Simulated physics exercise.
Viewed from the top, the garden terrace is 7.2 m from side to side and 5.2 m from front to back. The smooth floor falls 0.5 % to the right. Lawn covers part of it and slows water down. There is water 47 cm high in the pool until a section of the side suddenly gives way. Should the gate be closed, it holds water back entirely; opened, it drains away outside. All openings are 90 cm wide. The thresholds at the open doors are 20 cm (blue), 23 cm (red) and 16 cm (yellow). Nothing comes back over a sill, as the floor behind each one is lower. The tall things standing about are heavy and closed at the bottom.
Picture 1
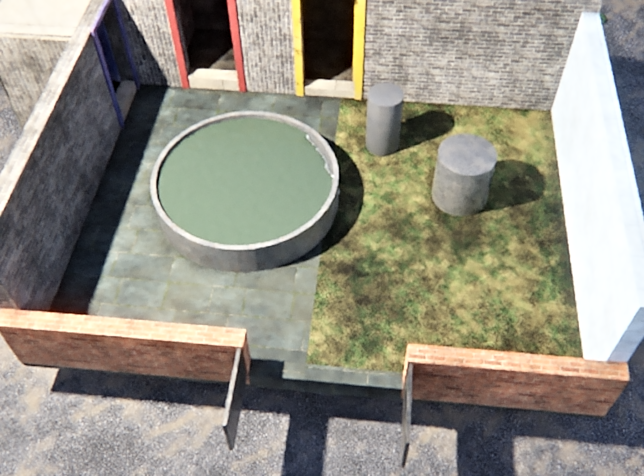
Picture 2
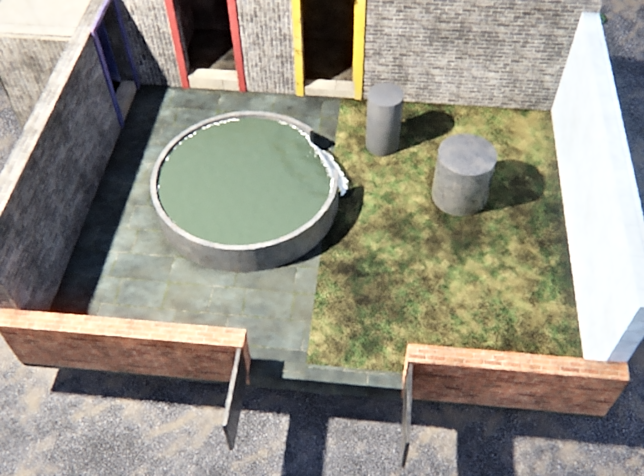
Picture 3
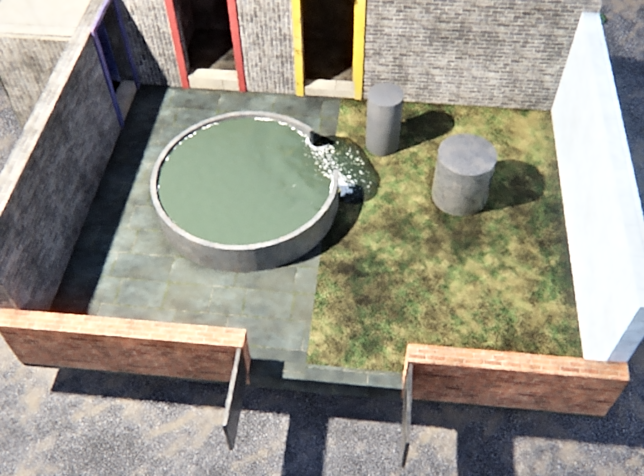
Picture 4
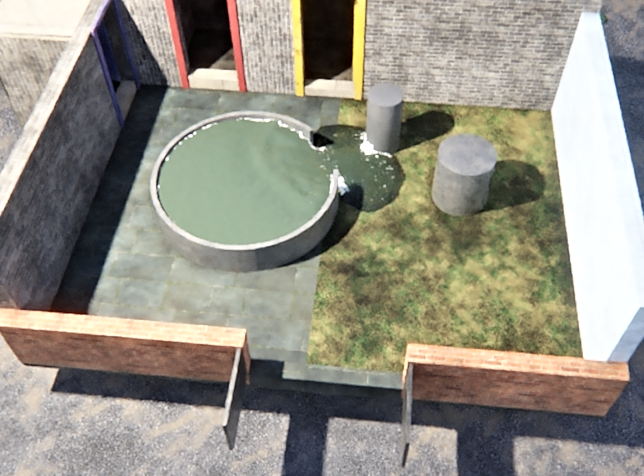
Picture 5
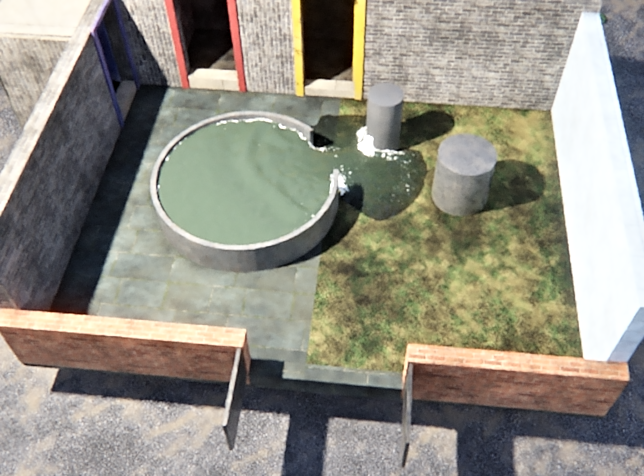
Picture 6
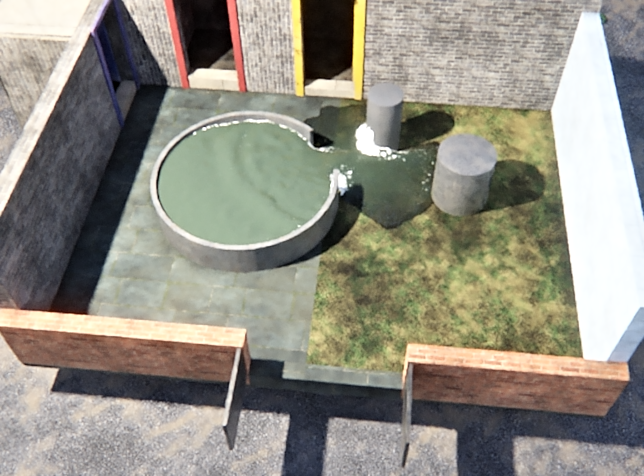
In a walled garden terrace, half smooth floor and half lawn, a round pool of green water sits still beside two grey cylinders. Water breaks out through a gap on the pool's right side, foaming white, then spreads over the grass, surrounds the narrower cylinder and reaches the wider one.
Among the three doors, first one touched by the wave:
Yellow door.
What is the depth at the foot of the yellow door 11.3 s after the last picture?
Some 7.0 centimetres of depth.
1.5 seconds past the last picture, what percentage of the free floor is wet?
Near 30 per cent is wet.
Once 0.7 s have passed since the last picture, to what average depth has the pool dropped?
I'd put the average depth near 39 cm.
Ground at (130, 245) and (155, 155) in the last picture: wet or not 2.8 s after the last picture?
Not yet touched, then not yet touched.
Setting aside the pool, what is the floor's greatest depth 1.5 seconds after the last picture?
It gets to some 34 cm.
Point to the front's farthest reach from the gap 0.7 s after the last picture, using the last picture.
Point: Roughly (499, 152) in the last view.
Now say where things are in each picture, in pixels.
In the first frame, still water, 47 cm deep, in the pool at (245, 178).
In the second frame, water pours out at (326, 167) and has run 0.5 m, to (347, 193); deepest outside 21 cm, 47 cm at the pool's back.
In the third frame, water pours out at (326, 168) and has run 0.8 m, to (370, 192); deepest outside 23 cm, 47 cm at the pool's back.
In the fourth frame, the front is at (398, 175), 1.2 m from the gap at (326, 168); 1.5 m2 of floor is under water; 47 cm left at the back of the pool.
In the fifth frame, water pours out at (326, 167) and has run 1.5 m, to (418, 157); deepest outside 39 cm, 47 cm at the pool's back.
In the sixth frame, the front is at (440, 151), 1.9 m from the gap at (326, 167); 2.9 m2 of floor is under water; 47 cm left at the back of the pool.
A moment later water covers 15 % of the floor and is deepest (34 cm) near (367, 151); blue door not reached, red door not reached, yellow door reached 0.2 s after the last picture.
Soon after water covers 30 % of the floor and is deepest (34 cm) near (367, 151); blue door not reached, red door not reached, yellow door reached 0.2 s after the last picture.
Next water covers 50 % of the floor and is deepest (24 cm) near (367, 151); blue door not reached, red door reached 1.8 s after the last picture, yellow door reached 0.2 s after the last picture.
Later on water covers 80 % of the floor and is deepest (16 cm) near (367, 151); blue door reached 3.1 s after the last picture, red door reached 1.8 s after the last picture, yellow door reached 0.2 s after the last picture.
At the end water covers 100 % of the floor and is deepest (10 cm) near (367, 151); blue door reached 3.1 s after the last picture, red door reached 1.8 s after the last picture, yellow door reached 0.2 s after the last picture.
